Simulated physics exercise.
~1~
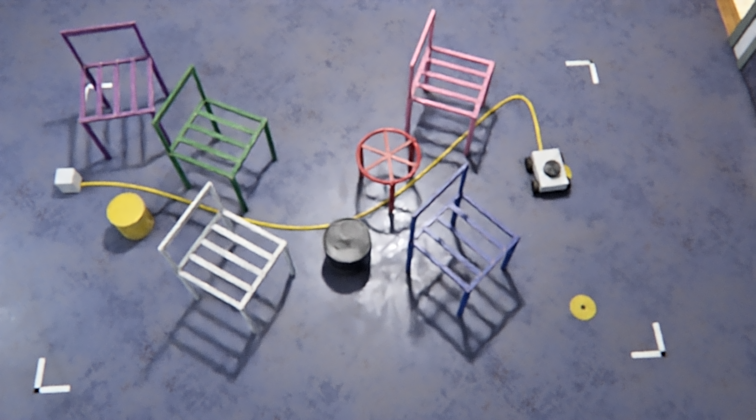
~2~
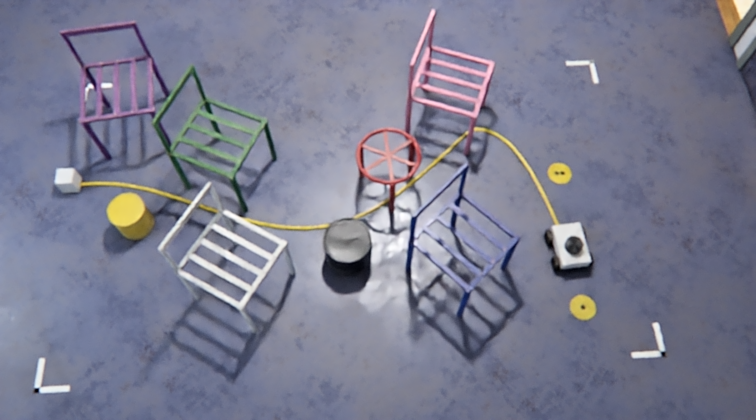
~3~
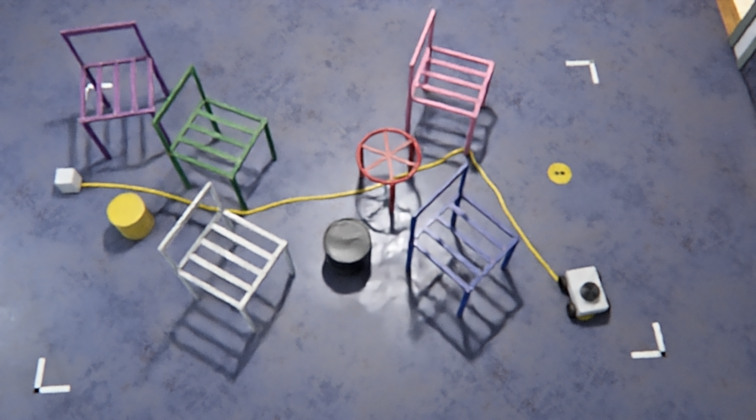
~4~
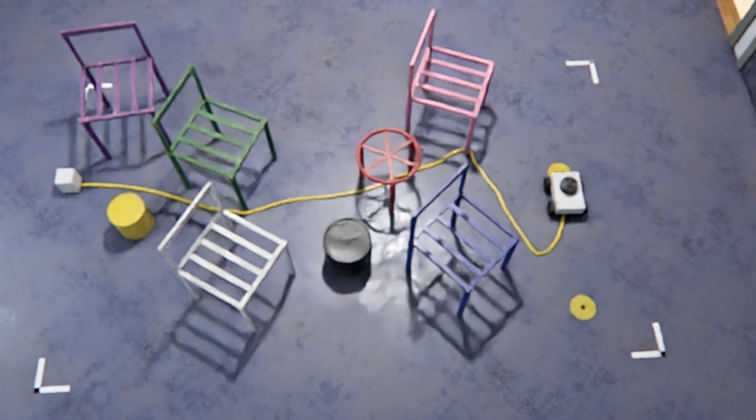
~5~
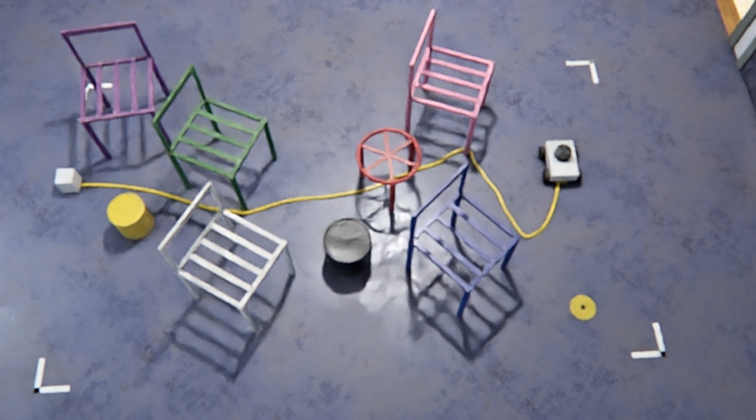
At first, a small white cart sits at the right of a blue floor, trailing a yellow lead that winds among colourful chairs, a red stool, a black bucket and a yellow bucket to a small white block at the left. The cart moves down past one yellow mark, and the looping lead draws in toward the pink chair. It continues to the lower mark, pulling the lead into straighter lines. Then it heads back up to the upper mark, leaving the lead sagging beside the blue chair. Finally, the cart sits slightly higher, covering that mark, with the furniture still standing.
